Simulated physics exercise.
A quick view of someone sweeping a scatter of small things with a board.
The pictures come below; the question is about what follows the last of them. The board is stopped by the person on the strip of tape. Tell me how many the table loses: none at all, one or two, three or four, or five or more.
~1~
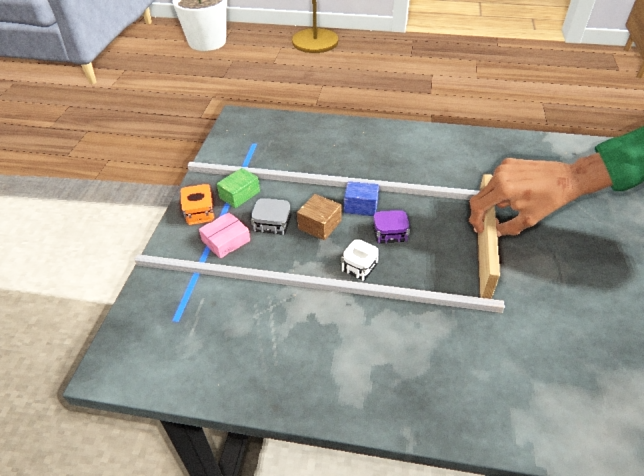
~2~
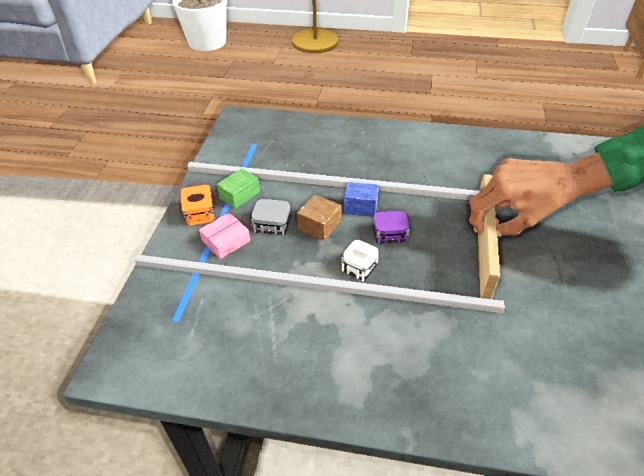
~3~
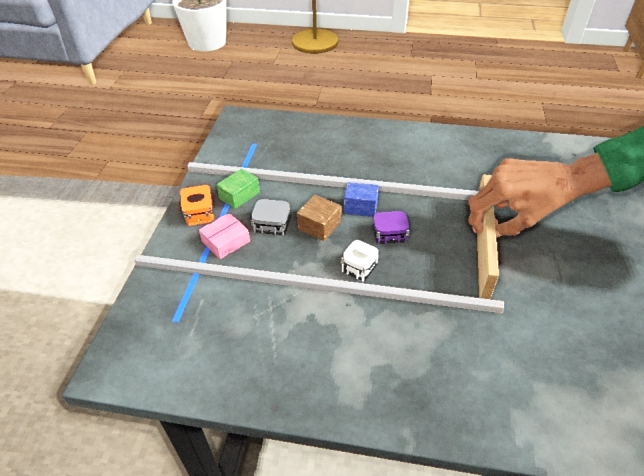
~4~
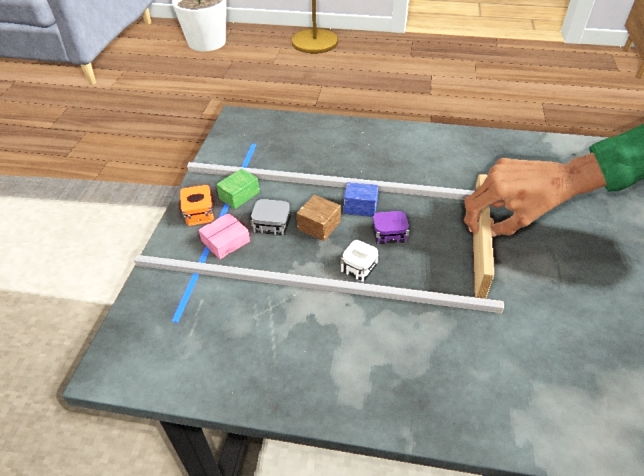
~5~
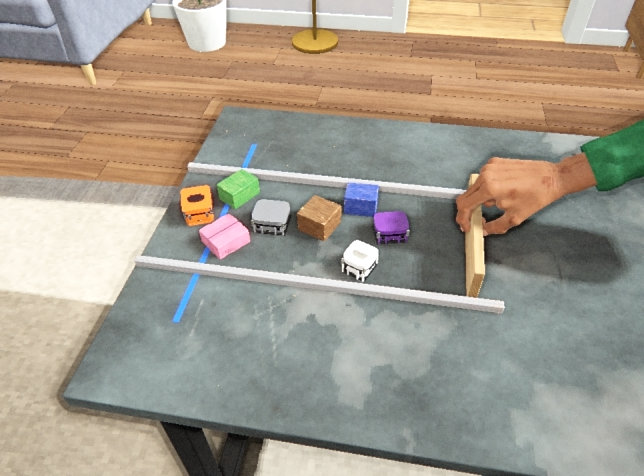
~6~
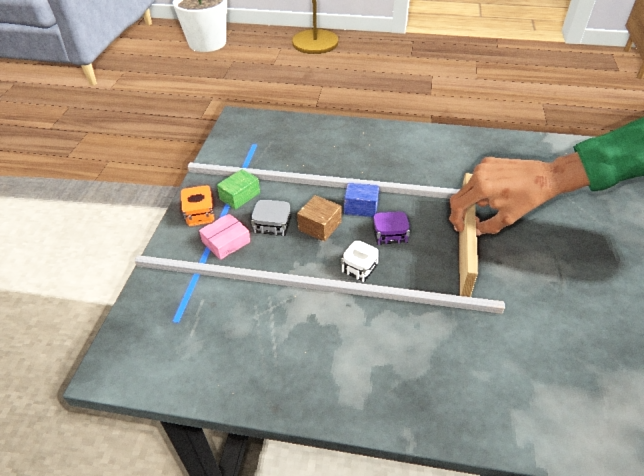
The table loses one or two.
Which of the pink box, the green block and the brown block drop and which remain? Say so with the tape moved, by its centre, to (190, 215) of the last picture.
Result - the pink box is gone, the green block is gone, the brown block is gone.
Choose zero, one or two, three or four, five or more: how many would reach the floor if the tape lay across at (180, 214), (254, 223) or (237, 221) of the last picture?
Lab note - fallen per tape, in order: Five or more / 1 or 2 / one or two.
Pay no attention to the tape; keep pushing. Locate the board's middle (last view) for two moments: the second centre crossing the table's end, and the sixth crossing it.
At (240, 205) for the second, at (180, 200) for the sixth.
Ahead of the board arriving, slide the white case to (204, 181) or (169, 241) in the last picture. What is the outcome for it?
The white case goes down at the first spot and stays put at the second.
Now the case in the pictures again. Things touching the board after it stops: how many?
3 in contact.
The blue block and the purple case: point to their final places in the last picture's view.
The blue block settles near (218, 184); as for the purple case, near (210, 205).
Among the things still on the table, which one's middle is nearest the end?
The one you want is the green block.
Early on, none off yet; orange case at rest near (198, 206); green block at rest near (239, 189); pink box at rest near (225, 236).
A while later, none off yet; orange case at rest near (198, 206); green block at rest near (237, 188); pink box moving near (216, 239).
Further along, none off yet; orange case leaning well over near (152, 203); green block travelled about its own width near (215, 185); pink box travelled about its own width near (203, 239).
Finally, the number that fall off is one or two; lost, grey case and orange case.
